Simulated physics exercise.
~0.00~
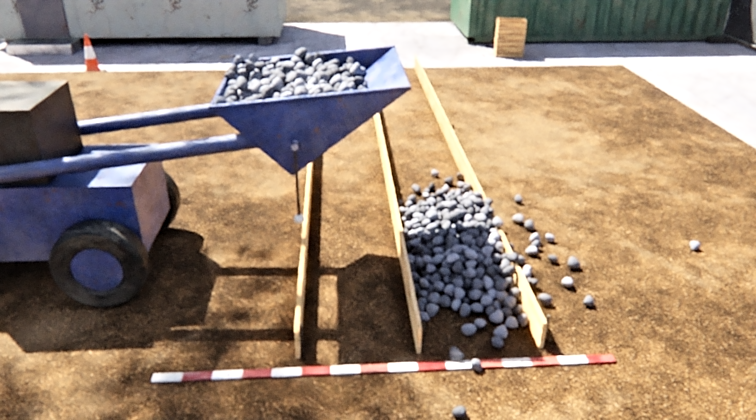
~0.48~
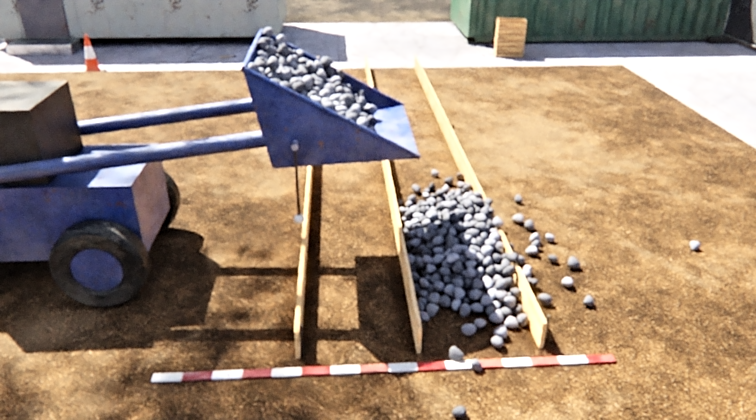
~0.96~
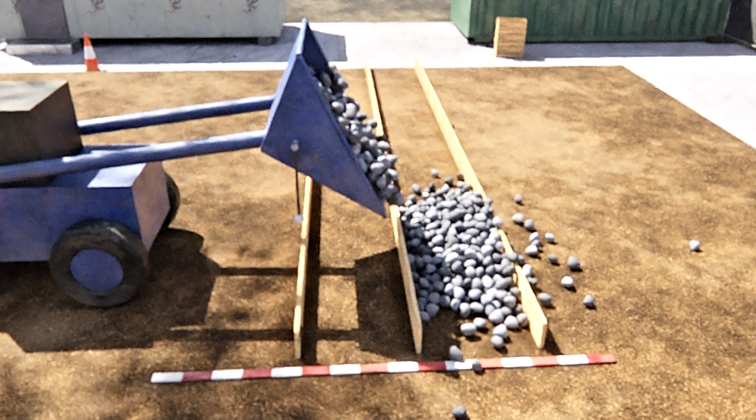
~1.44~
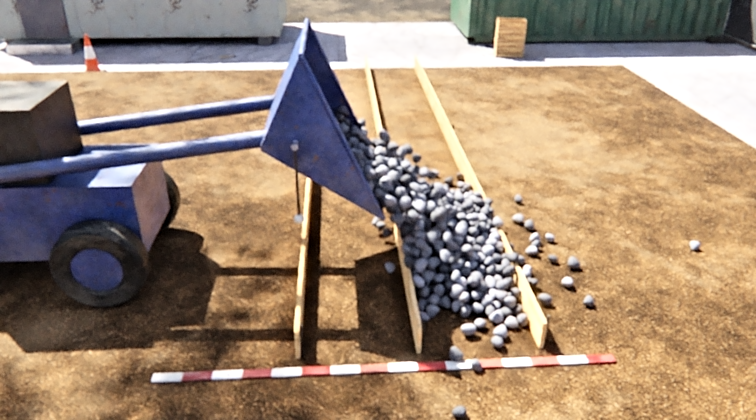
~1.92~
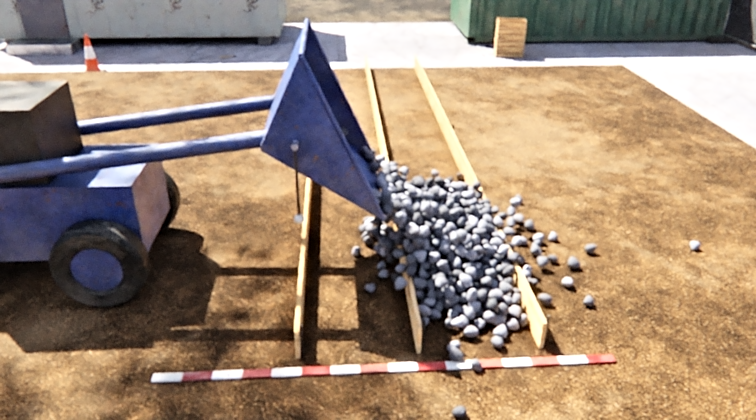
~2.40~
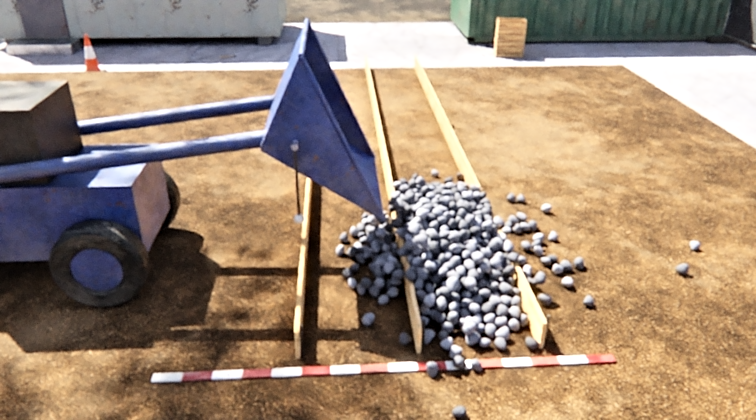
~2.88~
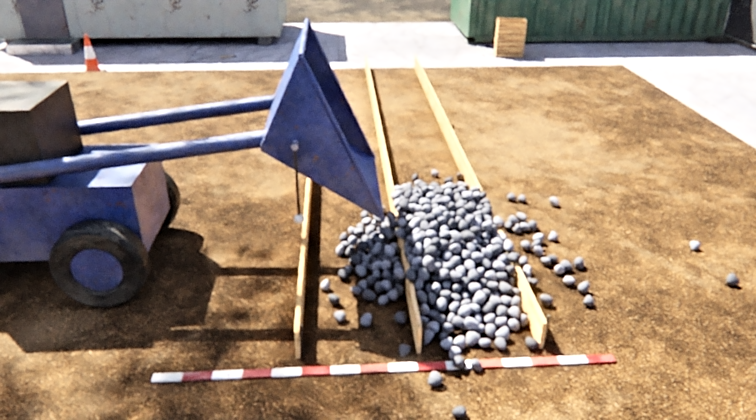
On a sunlit yard of brown dirt, a blue loader on the left holds a bucket of grey cobbles above wooden planks set on edge, with an earlier heap already lying between two of them. The bucket tips steeply to the right, and the stones slide toward its lower lip. They pour out onto the old heap, which swells and spills over the planks on both sides. The bucket stays tilted as the last stones leave it. At the end it hangs empty over a broad mound, with a few cobbles scattered around, some near the red and white strip.
